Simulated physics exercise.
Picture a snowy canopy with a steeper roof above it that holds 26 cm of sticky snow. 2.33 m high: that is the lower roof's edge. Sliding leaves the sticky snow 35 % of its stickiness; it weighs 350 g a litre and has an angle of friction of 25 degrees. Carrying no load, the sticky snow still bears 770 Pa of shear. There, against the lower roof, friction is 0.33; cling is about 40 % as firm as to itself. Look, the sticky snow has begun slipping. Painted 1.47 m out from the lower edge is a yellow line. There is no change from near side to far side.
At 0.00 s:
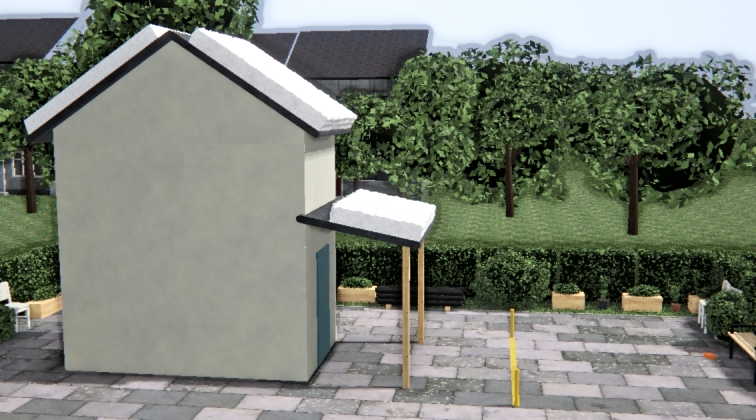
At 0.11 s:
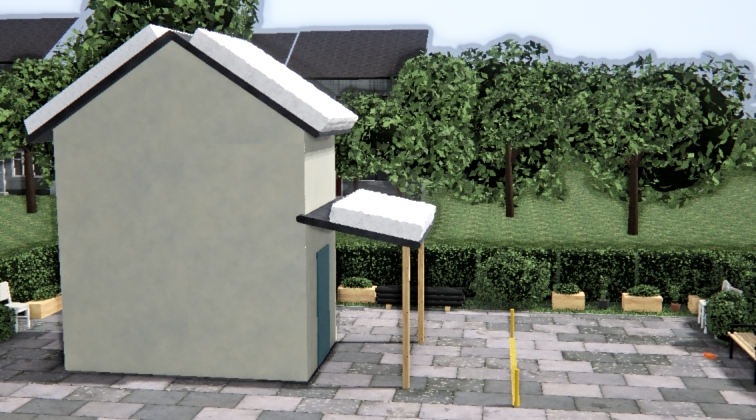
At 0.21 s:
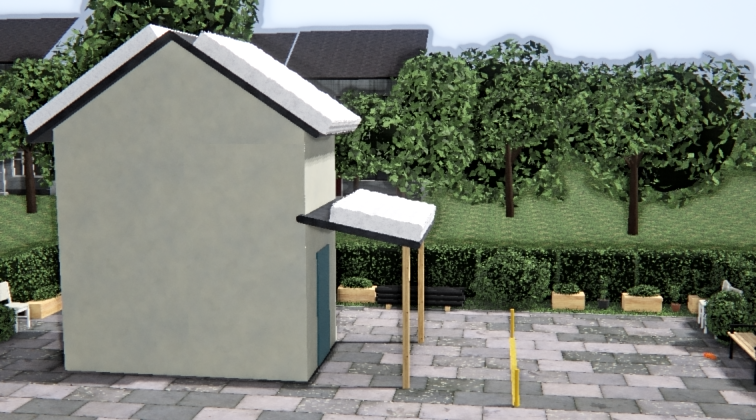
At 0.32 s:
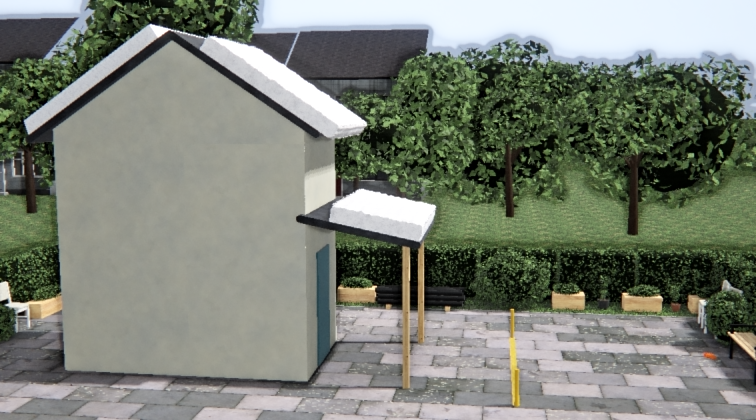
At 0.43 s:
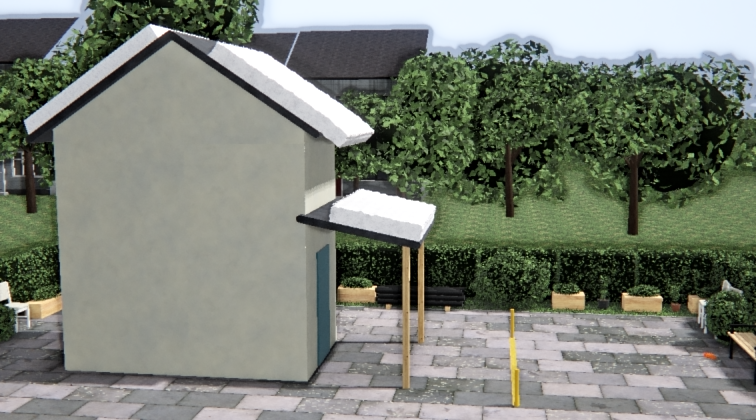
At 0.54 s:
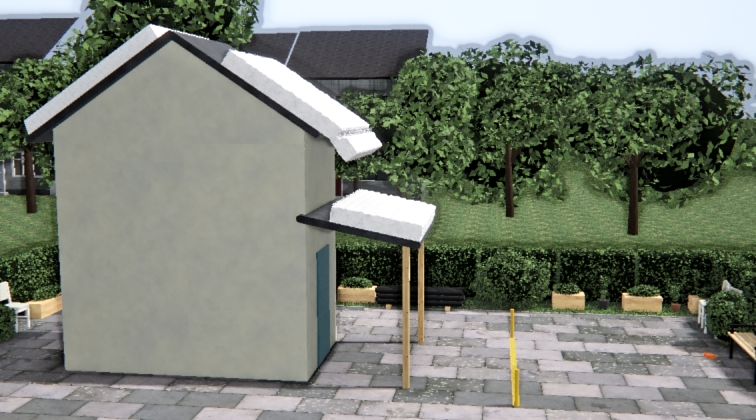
White snow slides down the right side of the house's steep roof and begins cracking.
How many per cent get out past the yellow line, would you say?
I would say 49 percent.
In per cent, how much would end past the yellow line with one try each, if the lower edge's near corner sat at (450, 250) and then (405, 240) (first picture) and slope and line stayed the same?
Respectively 45 % and 45 %.
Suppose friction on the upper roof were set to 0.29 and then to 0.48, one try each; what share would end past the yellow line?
First some 35 %, after that some 10 %.
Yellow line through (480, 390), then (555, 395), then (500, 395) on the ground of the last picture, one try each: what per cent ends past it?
In that order: 60 %, 35 %, 55 %.
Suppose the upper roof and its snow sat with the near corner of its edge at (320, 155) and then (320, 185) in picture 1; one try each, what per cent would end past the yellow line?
35 %, then 14 %.
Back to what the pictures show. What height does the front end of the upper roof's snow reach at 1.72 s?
Height: Approx. 0.4 m.
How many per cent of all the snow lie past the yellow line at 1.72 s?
Around 30 percent of it.
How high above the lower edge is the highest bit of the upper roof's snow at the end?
0.6 m, give or take.
By 1.08 s, none is below the lower edge and 0 % is past the line.
By 1.72 s, 63 % is below the lower edge and 29 % is past the line.
By 2.36 s, 67 % is below the lower edge and 49 % is past the line.
By 3.00 s, 67 % is below the lower edge and 49 % is past the line.
By 3.10 s, at the end, 67 % is below the lower edge and 49 % is past the line.
